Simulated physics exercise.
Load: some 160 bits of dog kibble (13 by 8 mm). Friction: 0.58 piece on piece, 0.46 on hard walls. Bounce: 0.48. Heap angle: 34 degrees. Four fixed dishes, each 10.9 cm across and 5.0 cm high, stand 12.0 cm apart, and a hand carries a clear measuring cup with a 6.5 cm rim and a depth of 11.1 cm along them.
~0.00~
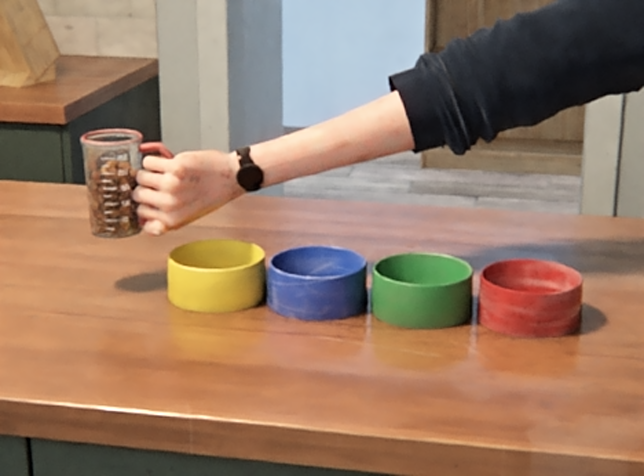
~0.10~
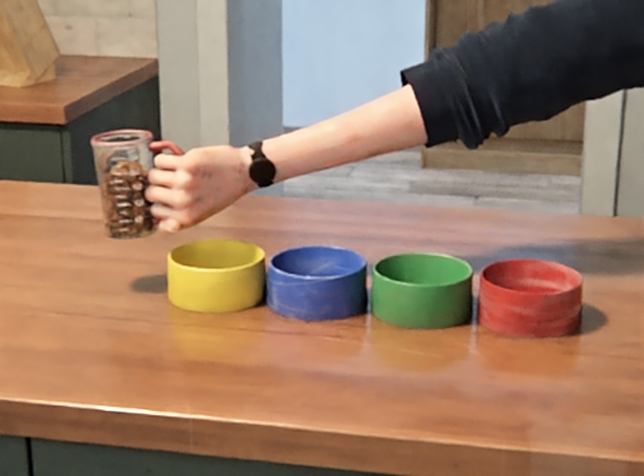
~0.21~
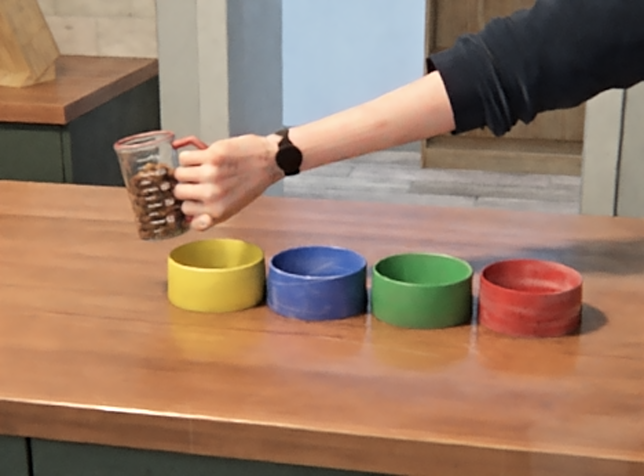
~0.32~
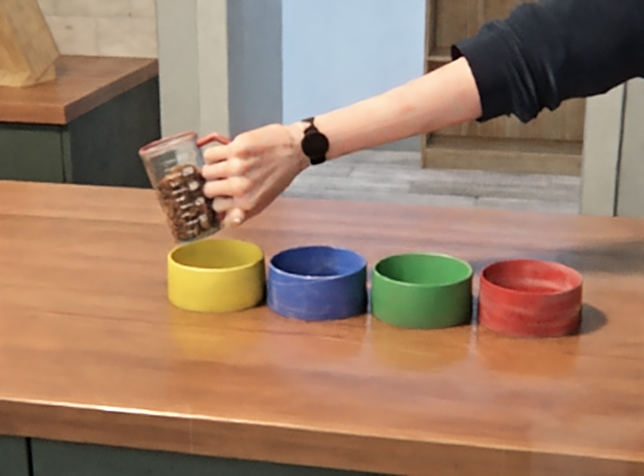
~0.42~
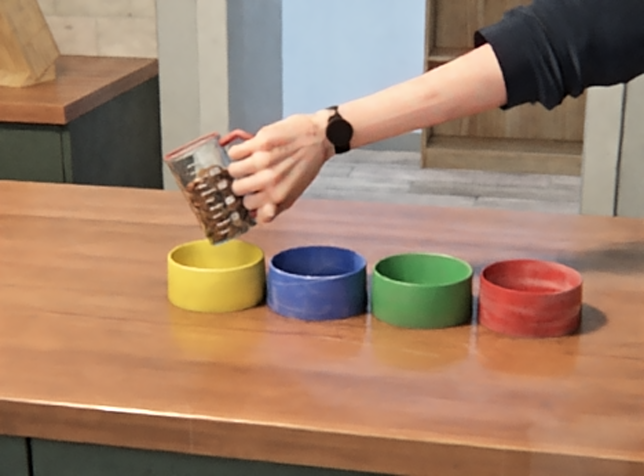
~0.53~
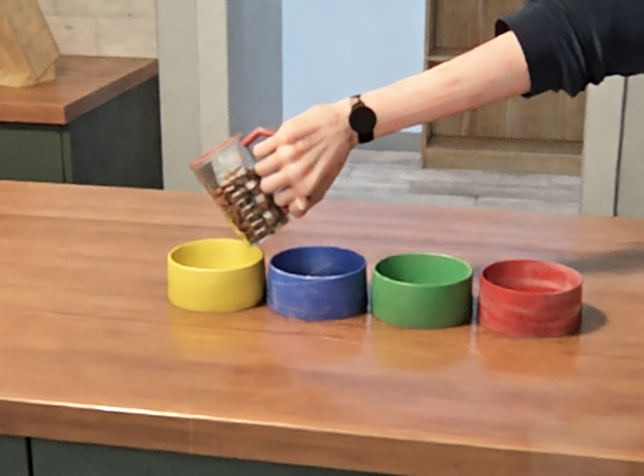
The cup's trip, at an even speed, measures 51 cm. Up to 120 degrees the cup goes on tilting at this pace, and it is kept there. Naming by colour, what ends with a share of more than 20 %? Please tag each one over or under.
Red dish - over; blue dish - under; green dish - under; yellow dish - under; counter - under.
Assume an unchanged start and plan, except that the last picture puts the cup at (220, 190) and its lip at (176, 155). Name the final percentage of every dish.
It'd finish with red at 100, blue at 0, green at 0 and yellow at 0.
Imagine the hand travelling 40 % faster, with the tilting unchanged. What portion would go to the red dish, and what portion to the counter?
Red: 100; counter: 0.
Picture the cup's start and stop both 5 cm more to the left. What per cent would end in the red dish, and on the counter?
The red dish would get 0 and the counter 0.
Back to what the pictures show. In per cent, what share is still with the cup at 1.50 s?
I'd estimate some 100 per cent of the load.
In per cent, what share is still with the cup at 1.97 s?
55 per cent.
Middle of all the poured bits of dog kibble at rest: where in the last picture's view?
After settling, the middle sits near (515, 300).
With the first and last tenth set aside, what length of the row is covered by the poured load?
5 centimetres.
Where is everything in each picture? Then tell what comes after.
The first frame shows cup at (114, 184), tilt 0 degrees, lip at (85, 136), moved 0.0 cm; middle of the pieces at (117, 202); yellow dish at (217, 255); blue dish at (318, 262); green dish at (423, 269); red dish at (531, 276).
The second frame shows cup at (127, 185), tilt 3 degrees, lip at (95, 138), moved 1.5 cm; middle of the pieces at (130, 202).
The third frame shows cup at (155, 187), tilt 11 degrees, lip at (118, 144), moved 4.9 cm; middle of the pieces at (160, 204).
The fourth frame shows cup at (184, 188), tilt 18 degrees, lip at (142, 150), moved 8.4 cm; middle of the pieces at (191, 205).
The fifth frame shows cup at (213, 190), tilt 25 degrees, lip at (167, 157), moved 11.8 cm; middle of the pieces at (222, 206).
The sixth frame shows cup at (242, 192), tilt 33 degrees, lip at (193, 164), moved 15.3 cm; middle of the pieces at (253, 206); yellow dish at (217, 255); blue dish at (318, 262); green dish at (423, 269); red dish at (531, 276). Its pace works out near 70 degrees a second; the hand travels 33 cm a second.
Then, at 1.11 s, tilt 74 degrees; cup holds 100 %.
After 1.50 s, tilt 101 degrees; cup holds 100 %.
After 1.97 s, tilt 120 degrees; cup holds 55 %, red 45 %.
In the end, at 3.1 s, red 100 %, blue 0 %, green 0 %, yellow 0 %, counter 0 %.
